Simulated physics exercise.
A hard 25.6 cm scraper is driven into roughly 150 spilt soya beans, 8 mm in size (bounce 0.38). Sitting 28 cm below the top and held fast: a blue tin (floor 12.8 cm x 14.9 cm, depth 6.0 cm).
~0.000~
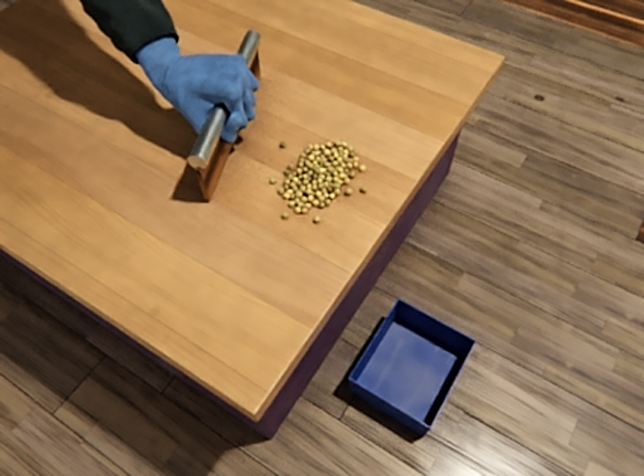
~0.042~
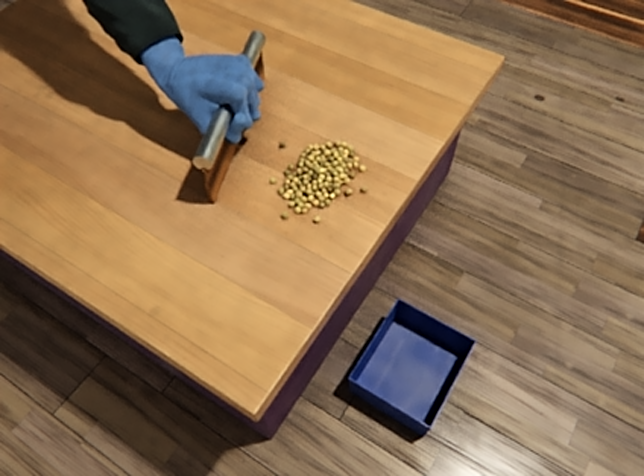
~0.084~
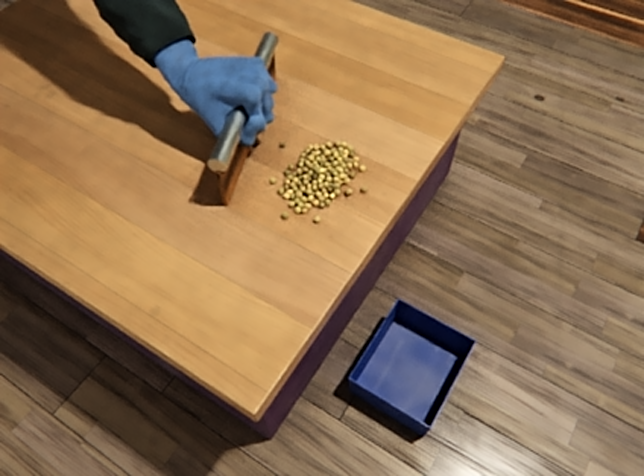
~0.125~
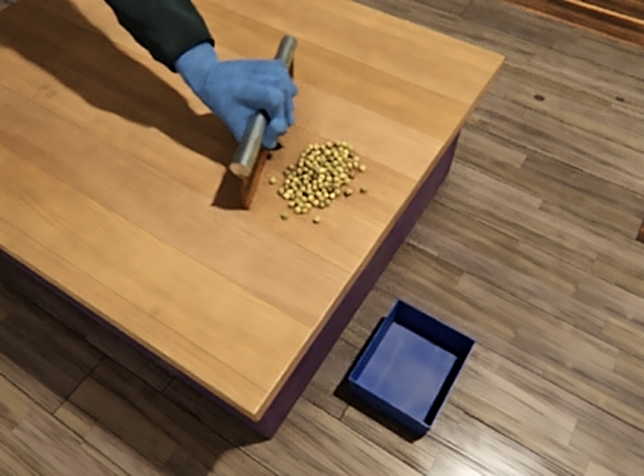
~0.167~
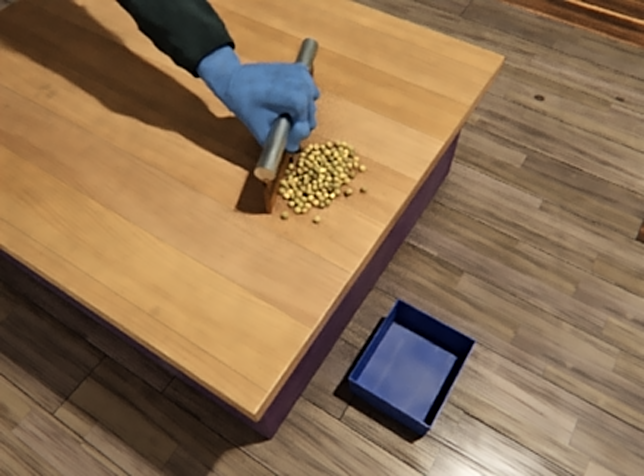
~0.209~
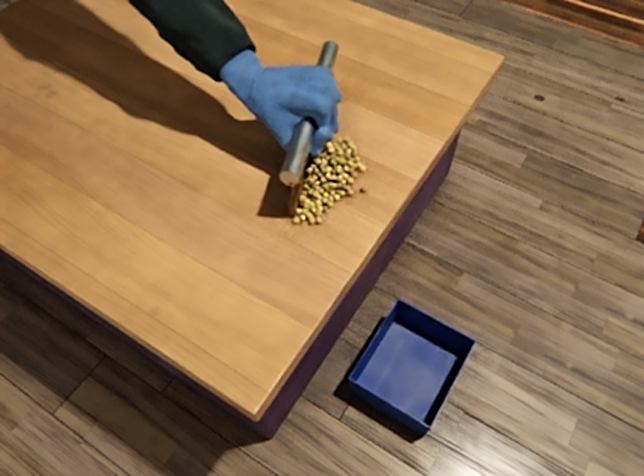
At the start, a blue-gloved hand holds a scraper upright on a wooden table, left of a loose pile of soya beans, with a blue tin sitting below the table's edge. The hand slides the scraper rightward across the bare wood, then meets the beans and pushes them into a tighter, narrower heap.
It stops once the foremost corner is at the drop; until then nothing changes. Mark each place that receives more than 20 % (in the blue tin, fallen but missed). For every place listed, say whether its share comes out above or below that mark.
Blue tin - below, missed - above.
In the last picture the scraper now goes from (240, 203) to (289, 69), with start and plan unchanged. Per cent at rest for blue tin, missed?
The blue tin gets 25 and missed comes to 15.
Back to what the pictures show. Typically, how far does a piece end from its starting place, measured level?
Close to 28 cm, measured level.
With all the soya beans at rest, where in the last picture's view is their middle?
It settles with its middle around (475, 298).
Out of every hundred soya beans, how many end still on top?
Roughly 0 per cent.
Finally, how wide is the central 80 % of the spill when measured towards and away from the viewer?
Estimated band: Near 32 cm.
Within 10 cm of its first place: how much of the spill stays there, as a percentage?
I'd put it at around 0 per cent.
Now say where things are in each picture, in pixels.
The first picture shows scraper from (201, 174) to (255, 49); moved 0.0 cm; pieces shifted so far, 0; middle of the spill at (317, 171); blue tin at (414, 359).
The second picture shows scraper from (205, 175) to (259, 50); moved 0.6 cm; pieces shifted so far, 0; middle of the spill at (317, 171).
The third picture shows scraper from (220, 178) to (272, 52); moved 2.6 cm; pieces shifted so far, 0; middle of the spill at (317, 171).
The fourth picture shows scraper from (242, 181) to (290, 54); moved 5.4 cm; pieces shifted so far, 0; middle of the spill at (317, 171).
The fifth picture shows scraper from (266, 186) to (310, 57); moved 8.5 cm; pieces shifted so far, 2; middle of the spill at (318, 171).
The sixth picture shows scraper from (291, 190) to (331, 60); moved 11.5 cm; pieces shifted so far, 136; middle of the spill at (324, 170); blue tin at (414, 359). Its speed is about 0.72 m/s, heading 20 degrees away from the viewer.
Then, at 0.35 s, scraper 21 cm from its start, spill 17 cm wide; still on top 100 %.
After 0.49 s, scraper 23 cm from its start, spill 23 cm wide; off the edge, not caught 70 %, still on top 30 %.
After 0.61 s, scraper 23 cm from its start, spill 26 cm wide; blue tin 15 %, off the edge, not caught 80 %, still on top 5 %.
At rest (1.9 s), blue tin 15 %, fallen but missed 85 %, still on top 0 %.
